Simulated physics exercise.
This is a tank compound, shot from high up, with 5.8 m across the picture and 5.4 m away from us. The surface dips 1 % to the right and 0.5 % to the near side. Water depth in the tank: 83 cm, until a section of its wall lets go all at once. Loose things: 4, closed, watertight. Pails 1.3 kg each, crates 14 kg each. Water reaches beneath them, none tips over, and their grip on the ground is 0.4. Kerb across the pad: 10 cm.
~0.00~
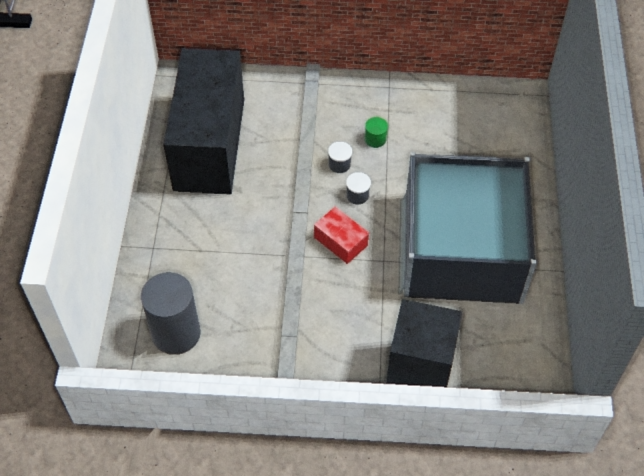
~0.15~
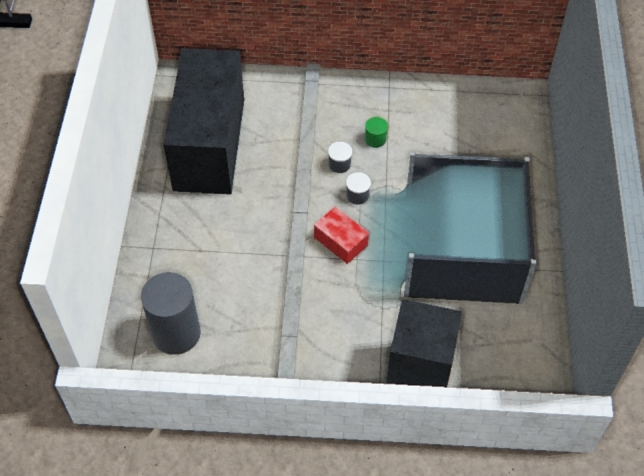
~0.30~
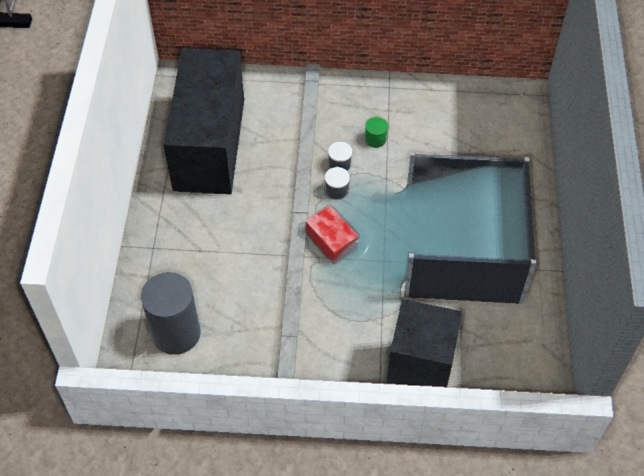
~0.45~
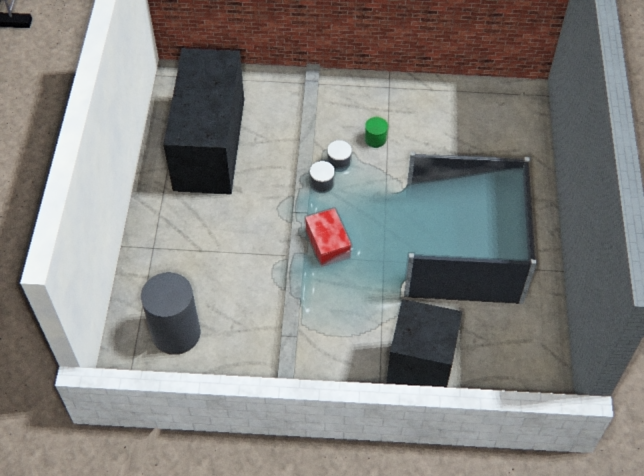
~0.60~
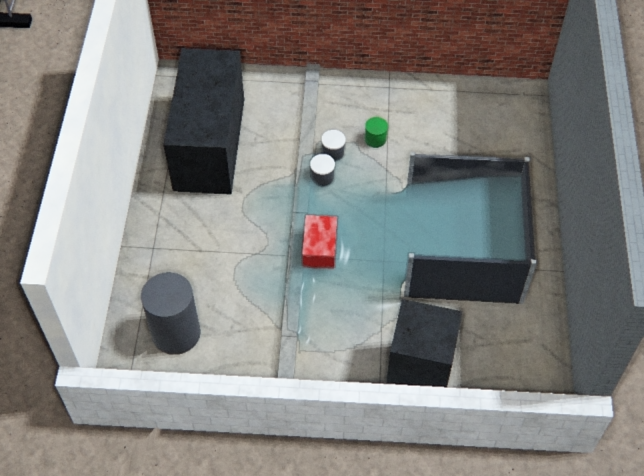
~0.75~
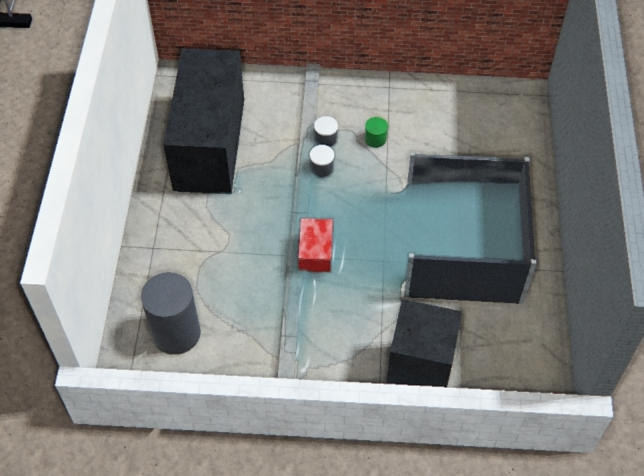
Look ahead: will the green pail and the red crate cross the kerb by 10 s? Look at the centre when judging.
At the end, my guess is the green pail is not over the kerb; my guess is the red crate is over the kerb.
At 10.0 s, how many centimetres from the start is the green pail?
It's about 300 cm away.
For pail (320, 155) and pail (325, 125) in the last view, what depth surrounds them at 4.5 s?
I'd estimate 2 cm for the first and 2 cm for the second.
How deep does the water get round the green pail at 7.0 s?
Roughly 4 cm at that moment.
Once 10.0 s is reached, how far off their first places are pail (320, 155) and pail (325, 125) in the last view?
The first is 140 cm from its start, the second 400 cm.
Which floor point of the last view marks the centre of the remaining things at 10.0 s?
That lands at roughly (440, 275).
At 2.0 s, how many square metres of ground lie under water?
The covered patch comes to about 18 m2.
After 2.0 s the green pail is near (377, 126), 0.0 m from its start, aground; the red crate is near (166, 277), 2.3 m from its start, afloat; 1 of 4 are over the mark; 1 afloat.
After 4.5 s the green pail is near (444, 121), 0.9 m from its start, afloat; the red crate is near (143, 263), 2.5 m from its start, afloat; 1 of 4 are over the mark; 2 afloat.
After 7.0 s the green pail is near (519, 170), 2.0 m from its start, afloat; the red crate is near (190, 247), 1.9 m from its start, afloat; 1 of 4 are over the mark; 4 afloat.
After 10.0 s the green pail is near (555, 234), 2.9 m from its start, afloat; the red crate is near (227, 288), 1.7 m from its start, afloat; 1 of 4 are over the mark; 4 afloat.
